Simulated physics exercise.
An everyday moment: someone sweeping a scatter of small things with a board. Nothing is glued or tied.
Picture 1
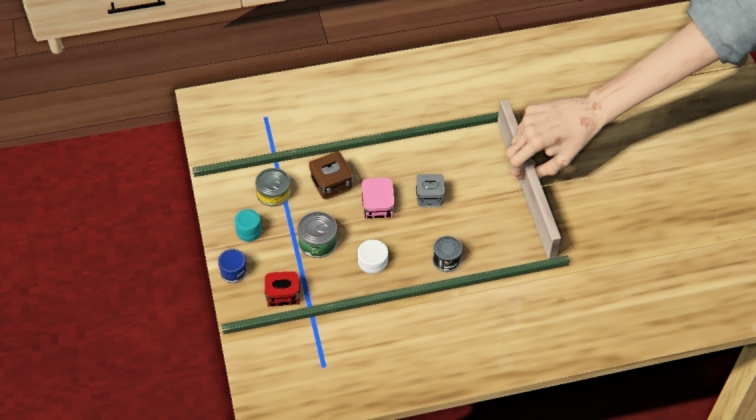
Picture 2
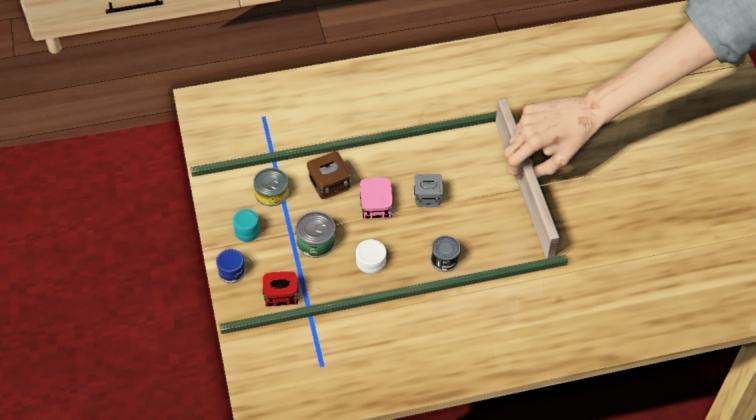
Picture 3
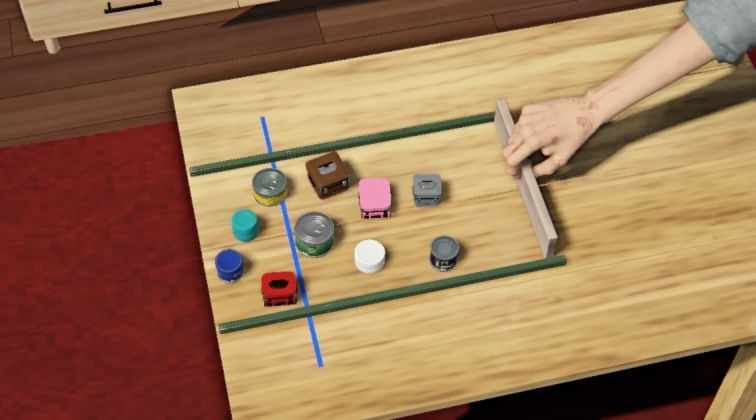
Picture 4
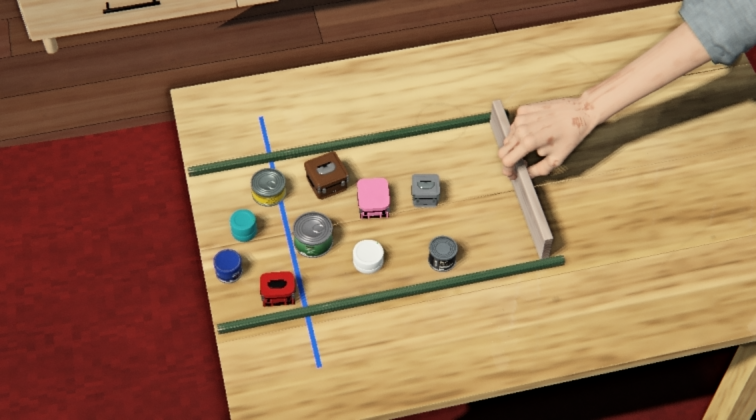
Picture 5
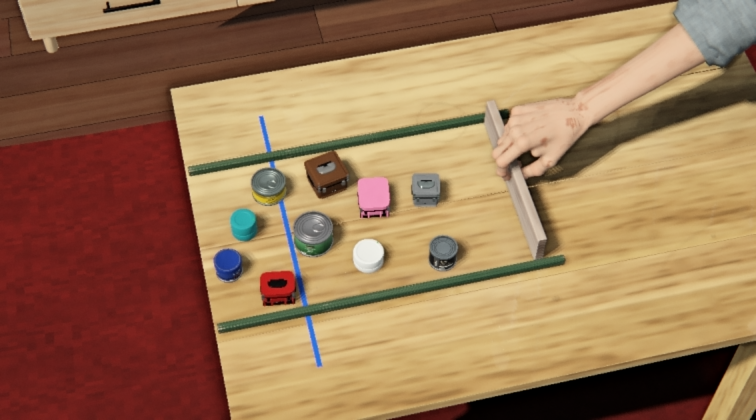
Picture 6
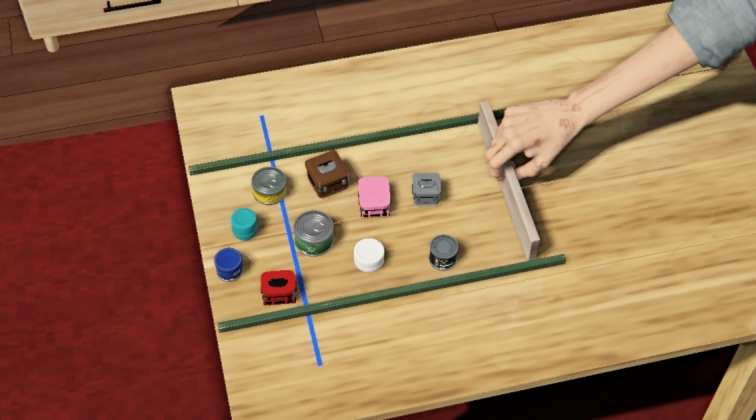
The clip shows a hand holding a board upright at the right of small tins, lids and cases scattered between two green rails on a wooden table, then moving it slightly left while the objects stay in place.
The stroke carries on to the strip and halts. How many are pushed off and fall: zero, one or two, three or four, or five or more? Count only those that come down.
As it turns out, the number that fall off is zero.
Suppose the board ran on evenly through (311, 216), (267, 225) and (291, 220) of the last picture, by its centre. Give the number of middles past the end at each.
In that order 0, 2 and 0.
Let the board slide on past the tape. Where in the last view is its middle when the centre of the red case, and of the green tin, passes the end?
For the red case at (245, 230), for the green tin at (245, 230).
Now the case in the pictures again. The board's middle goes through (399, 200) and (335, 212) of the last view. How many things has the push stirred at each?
By then 3, and 6.
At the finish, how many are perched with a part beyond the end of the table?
That would be 0.
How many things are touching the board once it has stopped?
That makes 4.
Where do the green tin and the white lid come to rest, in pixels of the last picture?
First (249, 249), then (282, 262).
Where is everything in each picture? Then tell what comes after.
In the first frame, blue pot (233, 266); turquoise lid (248, 226); red case (282, 289); board (528, 178); tape (293, 233).
In the second frame, turquoise lid (246, 225); grey case (428, 191).
In the third frame, red case (279, 289); green tin (315, 235).
In the fourth frame, blue pot (228, 266); pink case (373, 199).
In the fifth frame, turquoise lid (244, 225); yellow tin (269, 186).
In the sixth frame, blue pot (229, 265); turquoise lid (244, 224); red case (279, 288); board (508, 179); tape (289, 232).
Early on, none off yet; blue pot at rest near (229, 265); turquoise lid at rest near (244, 224); red case at rest near (279, 288).
Finally, the number that fall off is zero.
